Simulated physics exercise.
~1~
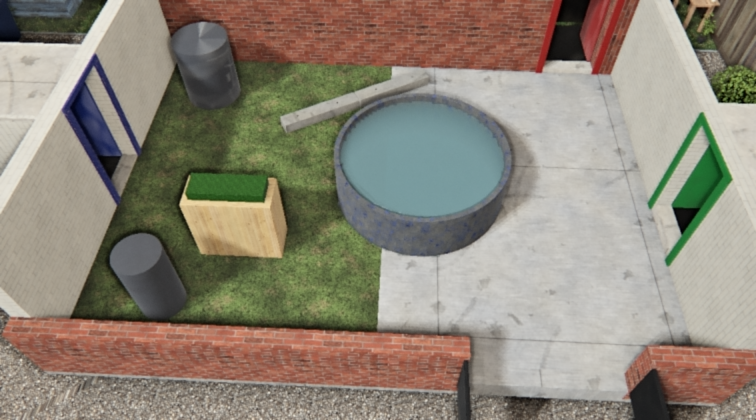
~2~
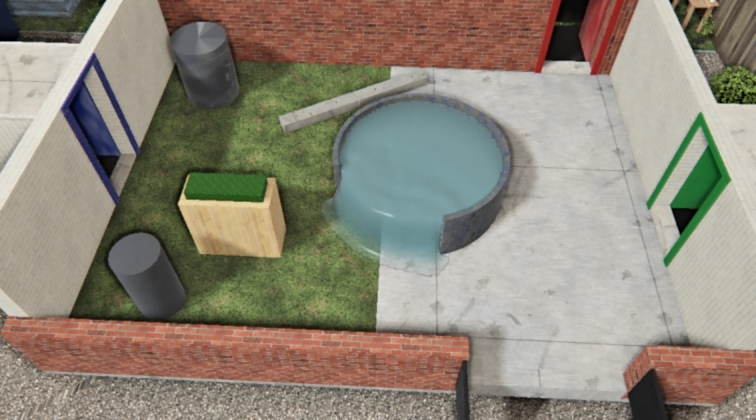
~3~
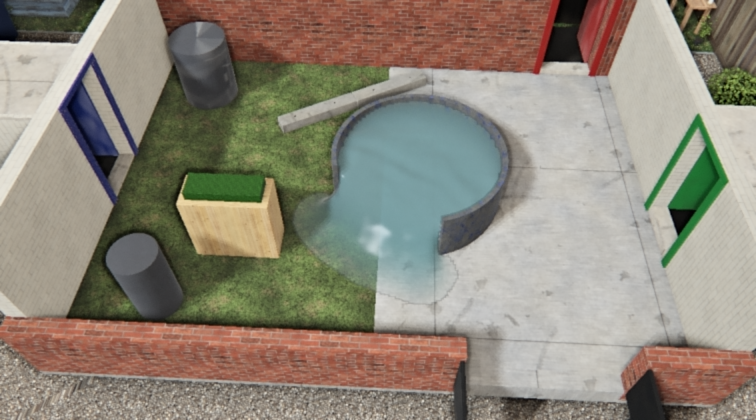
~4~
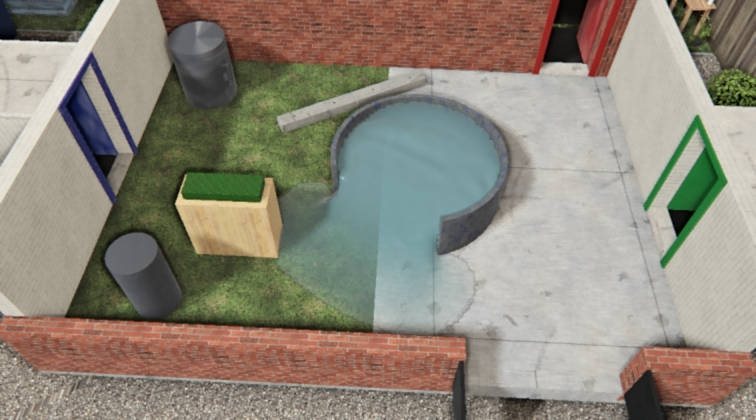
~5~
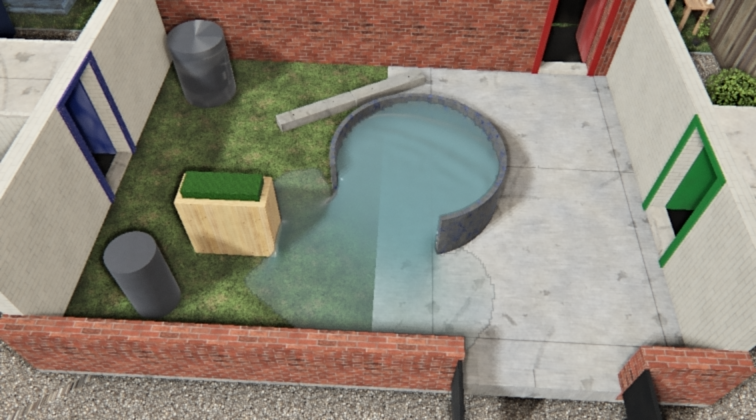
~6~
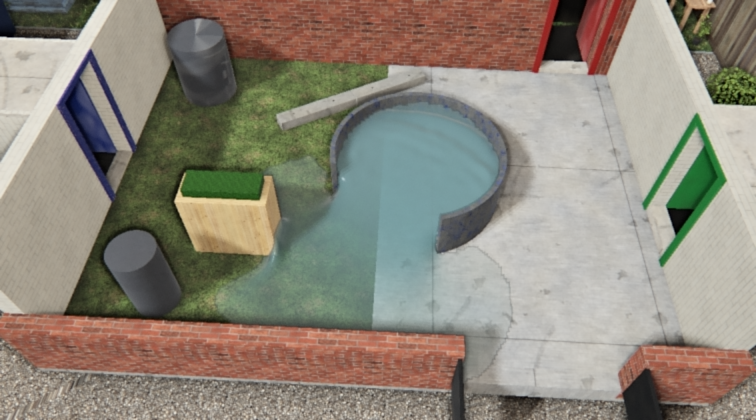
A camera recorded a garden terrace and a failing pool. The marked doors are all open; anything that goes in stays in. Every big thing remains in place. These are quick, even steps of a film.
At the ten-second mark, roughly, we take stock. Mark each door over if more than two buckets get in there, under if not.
Red door: Under, blue door: Over, green door: Under.
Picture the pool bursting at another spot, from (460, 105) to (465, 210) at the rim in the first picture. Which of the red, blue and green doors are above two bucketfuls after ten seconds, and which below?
One by one: Red door ends up above; blue door ends up below; green door ends up above.
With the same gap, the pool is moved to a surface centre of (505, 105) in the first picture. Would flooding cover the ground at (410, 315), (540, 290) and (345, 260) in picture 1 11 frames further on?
First spot gets drenched, second spot gets drenched, third spot gets drenched.
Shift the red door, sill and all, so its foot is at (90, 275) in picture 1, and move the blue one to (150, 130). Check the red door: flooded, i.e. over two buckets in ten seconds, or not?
The red door overflows.
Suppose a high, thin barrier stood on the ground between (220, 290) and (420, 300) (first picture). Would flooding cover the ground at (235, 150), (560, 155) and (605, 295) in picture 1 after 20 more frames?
Submerged, untouched, submerged.
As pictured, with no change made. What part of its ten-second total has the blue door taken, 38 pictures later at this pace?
65 %.
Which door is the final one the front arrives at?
Observed: The red one.
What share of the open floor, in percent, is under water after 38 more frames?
That comes to about 75 per cent.
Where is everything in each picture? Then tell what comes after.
Still water in the pool at (422, 155), in the first picture.
Water pours out at (376, 230) and has run to (329, 202), in the second picture.
Water pours out at (374, 233) and has run to (302, 208), in the third picture.
The front is at (448, 321), out from the gap at (373, 234), in the fourth picture.
Water pours out at (372, 234) and has run to a hidden place, in the fifth picture.
Water pours out at (373, 233) and has run to a hidden place, in the sixth picture.
A moment on, water covers 25 % of the floor; the red door not reached, the blue door not reached, the green door not reached.
Next, water covers 35 % of the floor; the red door not reached, the blue door not reached, the green door not reached.
Then, water covers 55 % of the floor; the red door not reached, the blue door under two buckets in, the green door not reached.
Later, water covers 75 % of the floor; the red door not reached, the blue door over two buckets in, the green door wet at the sill, nothing in.
In the end, water covers 95 % of the floor; the red door wet at the sill, nothing in, the blue door over two buckets in, the green door wet at the sill, nothing in.
